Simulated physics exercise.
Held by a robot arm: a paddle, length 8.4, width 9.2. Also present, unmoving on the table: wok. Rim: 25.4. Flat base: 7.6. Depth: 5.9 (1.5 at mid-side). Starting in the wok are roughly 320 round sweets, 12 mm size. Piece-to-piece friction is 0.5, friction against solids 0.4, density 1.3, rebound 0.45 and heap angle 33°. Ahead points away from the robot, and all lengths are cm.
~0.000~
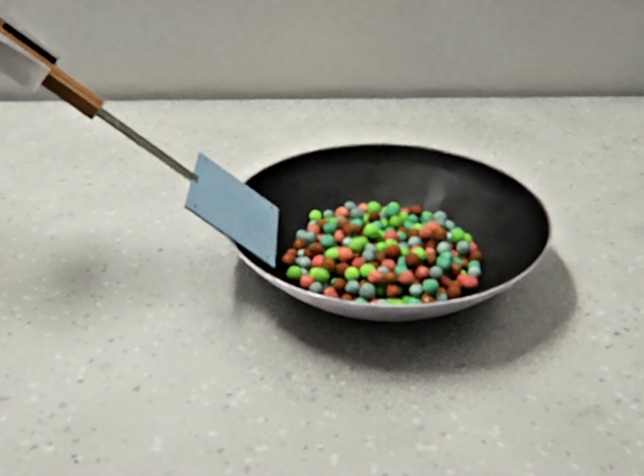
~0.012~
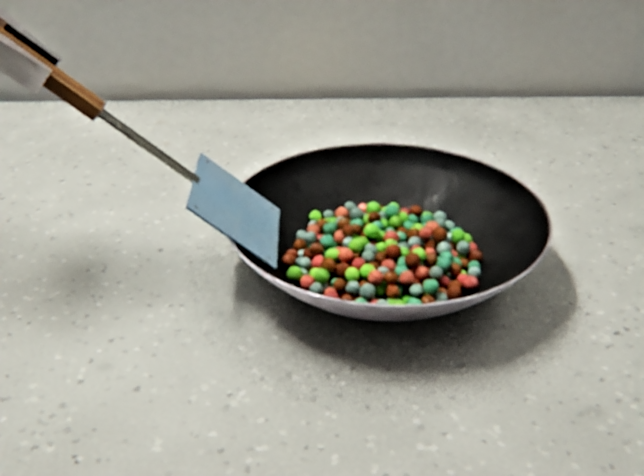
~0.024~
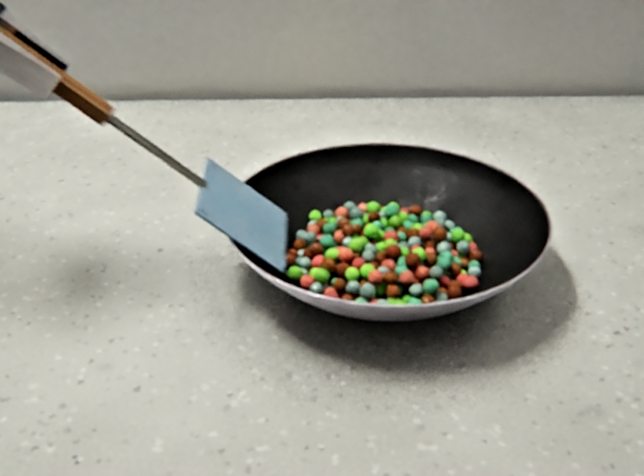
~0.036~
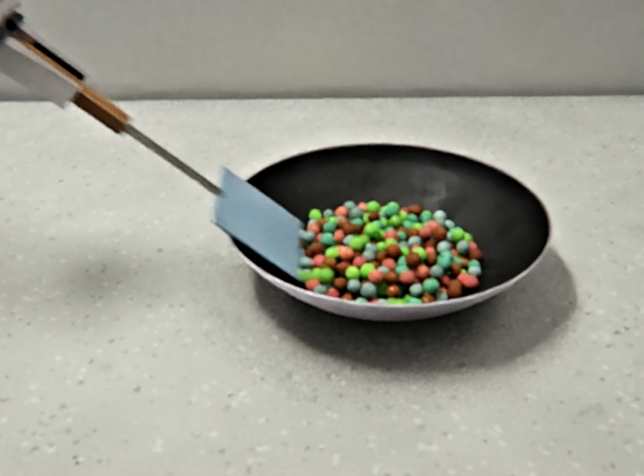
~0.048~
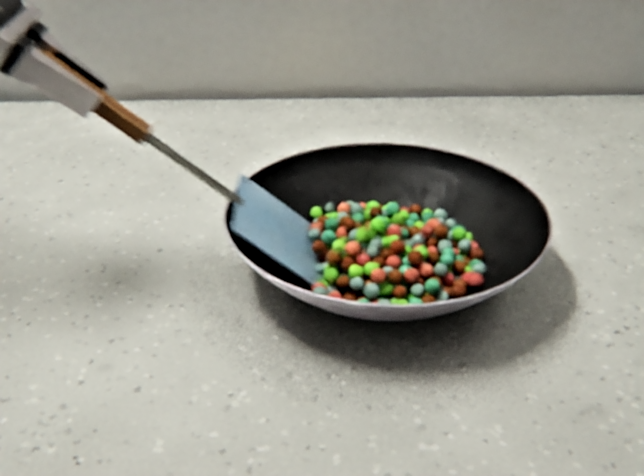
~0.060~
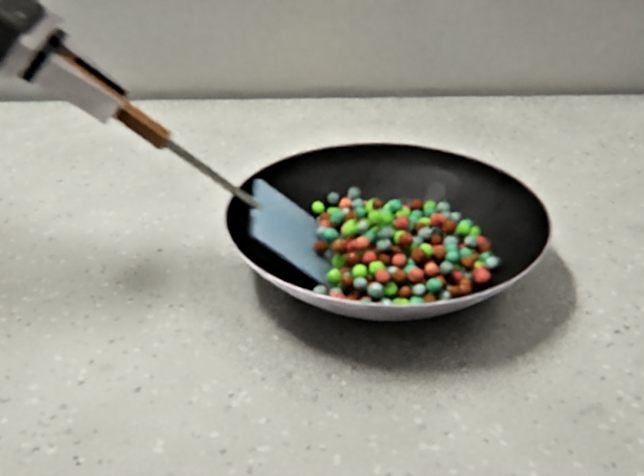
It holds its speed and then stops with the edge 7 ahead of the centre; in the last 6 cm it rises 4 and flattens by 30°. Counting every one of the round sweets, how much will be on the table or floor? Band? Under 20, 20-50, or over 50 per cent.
20-50 per cent.
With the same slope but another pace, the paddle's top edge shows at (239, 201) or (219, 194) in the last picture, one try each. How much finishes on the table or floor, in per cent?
Close to 20 per cent in the first try and close to 5 per cent in the second.
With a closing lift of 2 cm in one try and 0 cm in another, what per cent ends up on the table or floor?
First try around 35 percent, second try around 30 percent.
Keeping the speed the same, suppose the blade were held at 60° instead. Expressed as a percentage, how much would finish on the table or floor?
Estimate for that slope: Some 40 per cent.
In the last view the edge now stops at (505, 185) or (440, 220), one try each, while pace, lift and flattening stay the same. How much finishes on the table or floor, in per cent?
First try roughly 55 percent, second roughly 15 percent.
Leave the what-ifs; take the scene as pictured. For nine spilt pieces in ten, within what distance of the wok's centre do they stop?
About 50 cm from the centre.
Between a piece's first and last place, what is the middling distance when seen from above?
About 6 cm.
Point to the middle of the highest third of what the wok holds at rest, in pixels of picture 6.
I'd say around pixel (474, 242).
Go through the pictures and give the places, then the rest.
In the first picture, the paddle top edge at (192, 178), sloping 41°; upper third of the load around (383, 246), from x 290 to 475, top at y 210; 321 in the wok.
In the second picture, the paddle top edge at (193, 179), sloping 41°; upper third of the load around (383, 246), from x 290 to 475, top at y 210.
In the third picture, the paddle top edge at (202, 184), sloping 41°; upper third of the load around (383, 246), from x 290 to 475, top at y 210.
In the fourth picture, the paddle top edge at (218, 192), sloping 41°; upper third of the load around (387, 245), from x 290 to 475, top at y 210.
In the fifth picture, the paddle top edge at (237, 200), sloping 41°; upper third of the load around (385, 244), from x 295 to 480, top at y 205.
In the sixth picture, the paddle top edge at (255, 206), sloping 41°; upper third of the load around (386, 237), from x 295 to 490, top at y 195; 321 in the wok.
After 0.09 s, sloping 41°, highest piece 8 above the table; 321 in the wok.
After 0.12 s, sloping 32°, highest piece 10 above the table; 321 in the wok.
After 0.33 s, sloping 11°, highest piece 14 above the table; 203 in the wok, 47 on the table or floor, 71 on the blade or in flight.
After 1.38 s, sloping 11°, highest piece 5 above the table; 202 in the wok, 119 on the table or floor.
In the end, 202 in the wok, 119 on the table or floor. That is 37 % on the table or floor.
